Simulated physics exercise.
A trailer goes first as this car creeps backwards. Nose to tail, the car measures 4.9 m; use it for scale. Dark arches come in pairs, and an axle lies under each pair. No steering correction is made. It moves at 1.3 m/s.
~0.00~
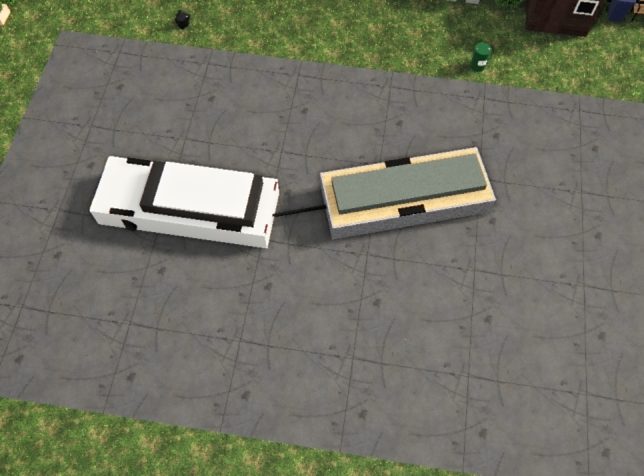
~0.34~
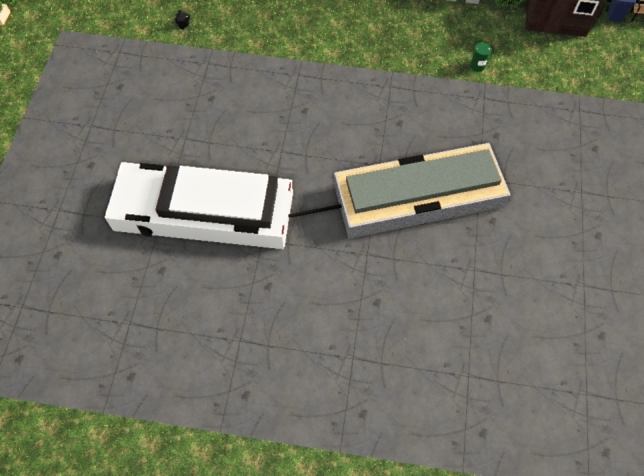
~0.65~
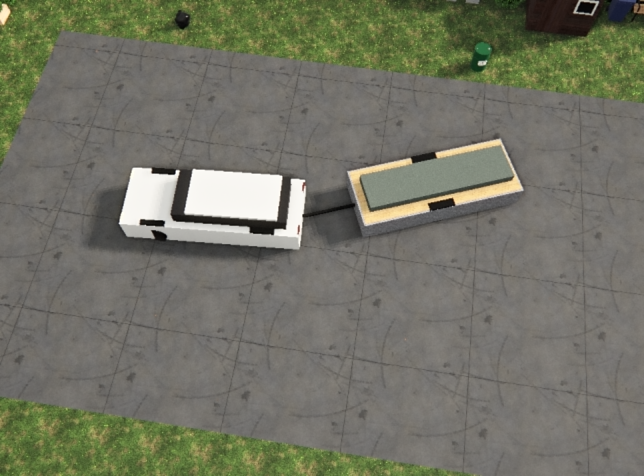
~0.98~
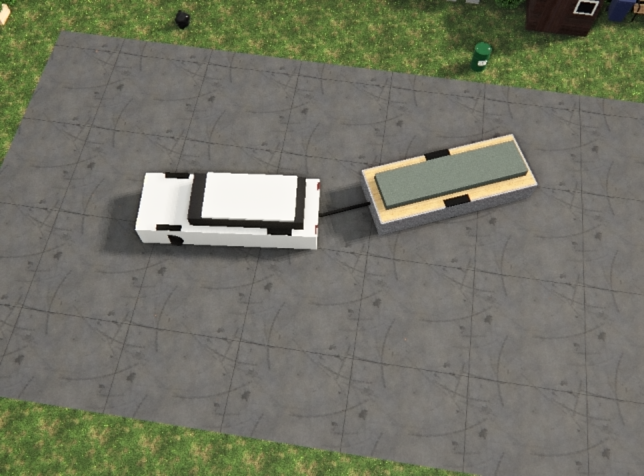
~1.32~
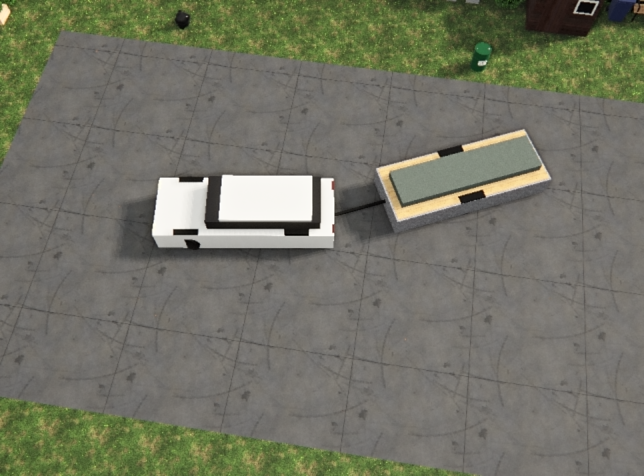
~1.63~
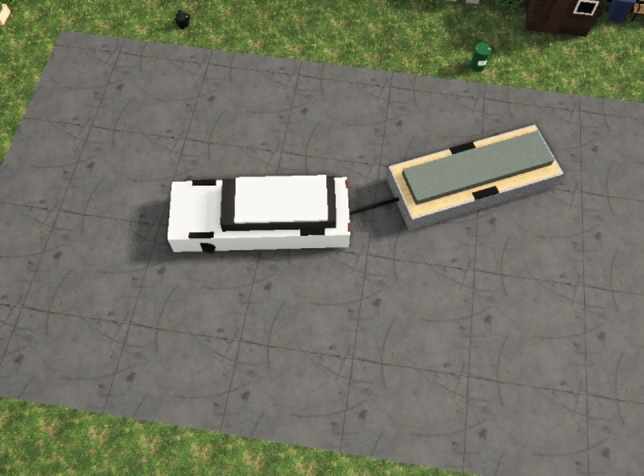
A white car reverses slowly to the right across a grey paved area bordered by grass, pushing a trailer with a grey-green top ahead of it, while the trailer angles slightly toward the upper right and the car gradually turns.
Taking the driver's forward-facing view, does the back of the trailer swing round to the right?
No, it swings to the left.
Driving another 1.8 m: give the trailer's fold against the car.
Fold: About 10°, toward the car's right.
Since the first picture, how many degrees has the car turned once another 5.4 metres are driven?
Roughly 38° from where it started.
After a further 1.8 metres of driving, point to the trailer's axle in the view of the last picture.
Approximate position: (529, 152).
Then, 3.0 s in, the tail is 12° to the car's right, the car has turned 20° and the trailer's axle is at (529, 152) of the last picture.
Then, 4.4 s in, the tail is 4° to the car's right, the car has turned 29° and the trailer's axle is at (582, 131) of the last picture.
Then, 5.8 s in, the tail is 9° to the car's left, the car has turned 38° and the trailer's axle is at (633, 112) of the last picture.
Then, 7.2 s in, the tail is 30° to the car's left, the car has turned 47° and the trailer's axle is out of the picture.
Then, 8.6 s in, the tail is 60° to the car's left, the car has turned 57° and the trailer's axle is out of the picture; it has jack-knifed.
